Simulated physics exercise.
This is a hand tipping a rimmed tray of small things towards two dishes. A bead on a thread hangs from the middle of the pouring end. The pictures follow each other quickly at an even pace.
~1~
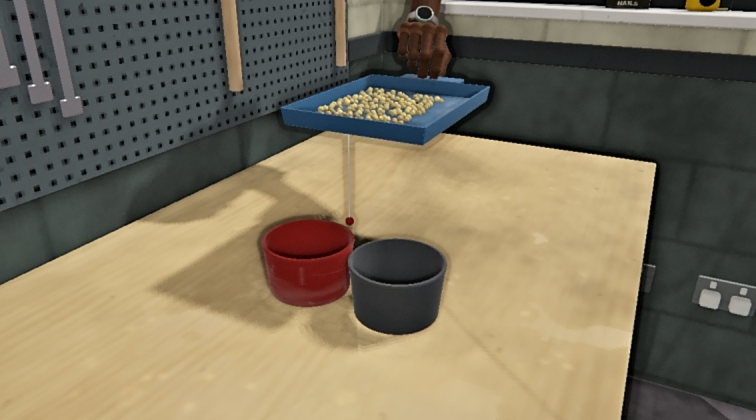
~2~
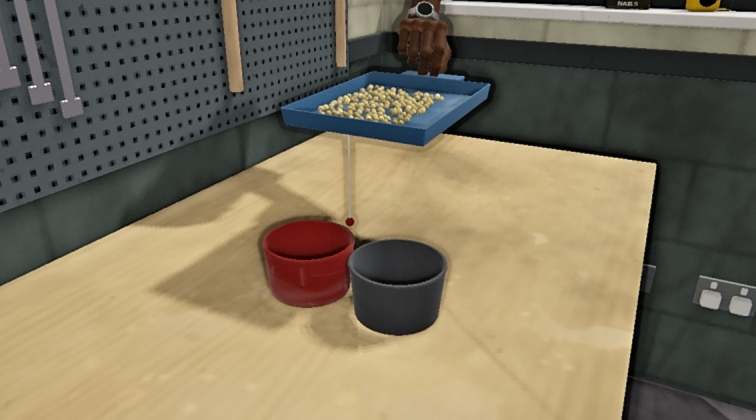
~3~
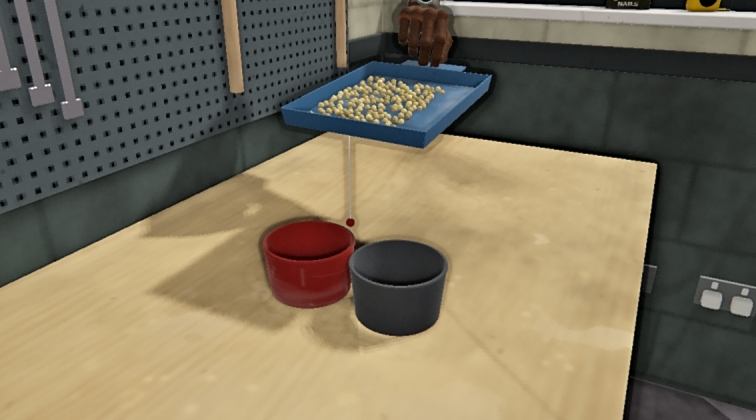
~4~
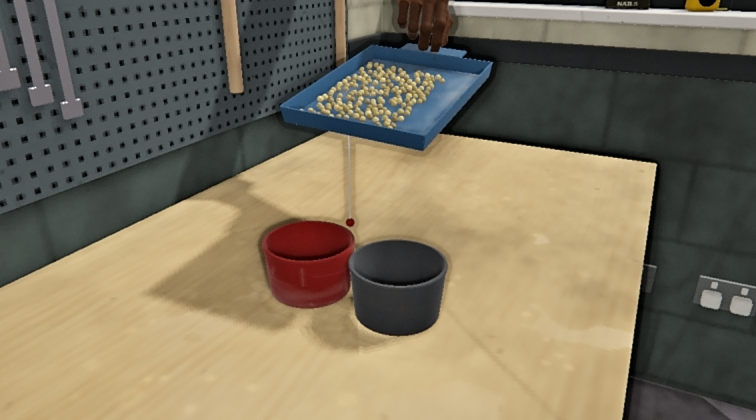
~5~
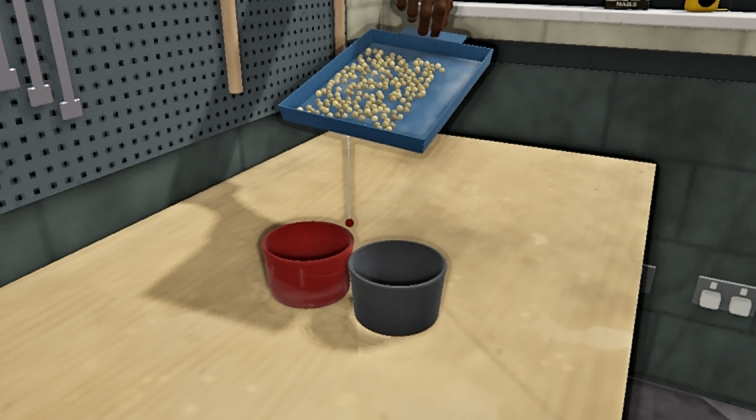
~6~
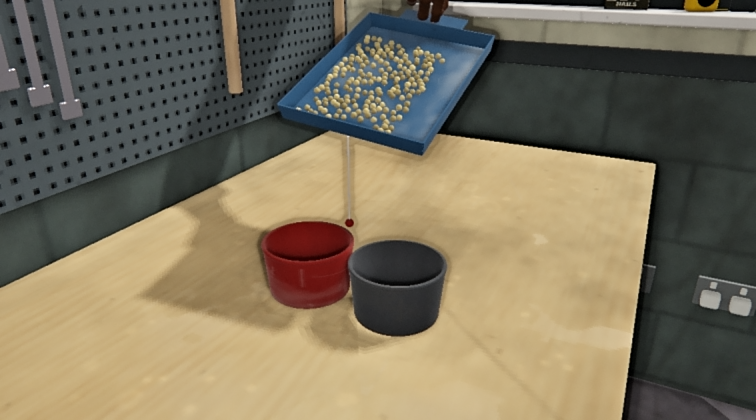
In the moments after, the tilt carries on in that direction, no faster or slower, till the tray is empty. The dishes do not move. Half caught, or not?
Together they catch the larger part.
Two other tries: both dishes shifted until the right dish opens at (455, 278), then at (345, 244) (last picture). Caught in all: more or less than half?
The first try: Over half. The second: Less than half.
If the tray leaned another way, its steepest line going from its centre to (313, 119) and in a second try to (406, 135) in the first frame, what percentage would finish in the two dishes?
First some 30, then 80 per cent.
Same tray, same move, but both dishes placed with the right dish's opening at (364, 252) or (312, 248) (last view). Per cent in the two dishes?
The first gives 60 %, the second 20 %.
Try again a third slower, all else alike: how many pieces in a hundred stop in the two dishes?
Near 90 %.
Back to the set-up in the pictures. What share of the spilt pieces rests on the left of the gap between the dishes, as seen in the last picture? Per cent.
About 70 per cent.
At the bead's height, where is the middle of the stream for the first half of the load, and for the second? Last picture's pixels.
At about (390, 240), then at (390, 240).
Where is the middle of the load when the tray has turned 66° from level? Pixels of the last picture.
At about (375, 129).
Soon after the last picture, tray tipped steeply; nearly all on the tray; a stray few in the right dish; a small part in the air.
A little later, tray tipped past a quarter turn; about two thirds on the tray; about a quarter in the right dish; a stray few in the left dish; a small part outside both; a small part in the air.
Later still, tray tipped past a quarter turn; most in the right dish; a small part in the left dish; a small part outside both.
At rest, tray tipped past a quarter turn; most in the right dish; a small part in the left dish; a small part outside both.
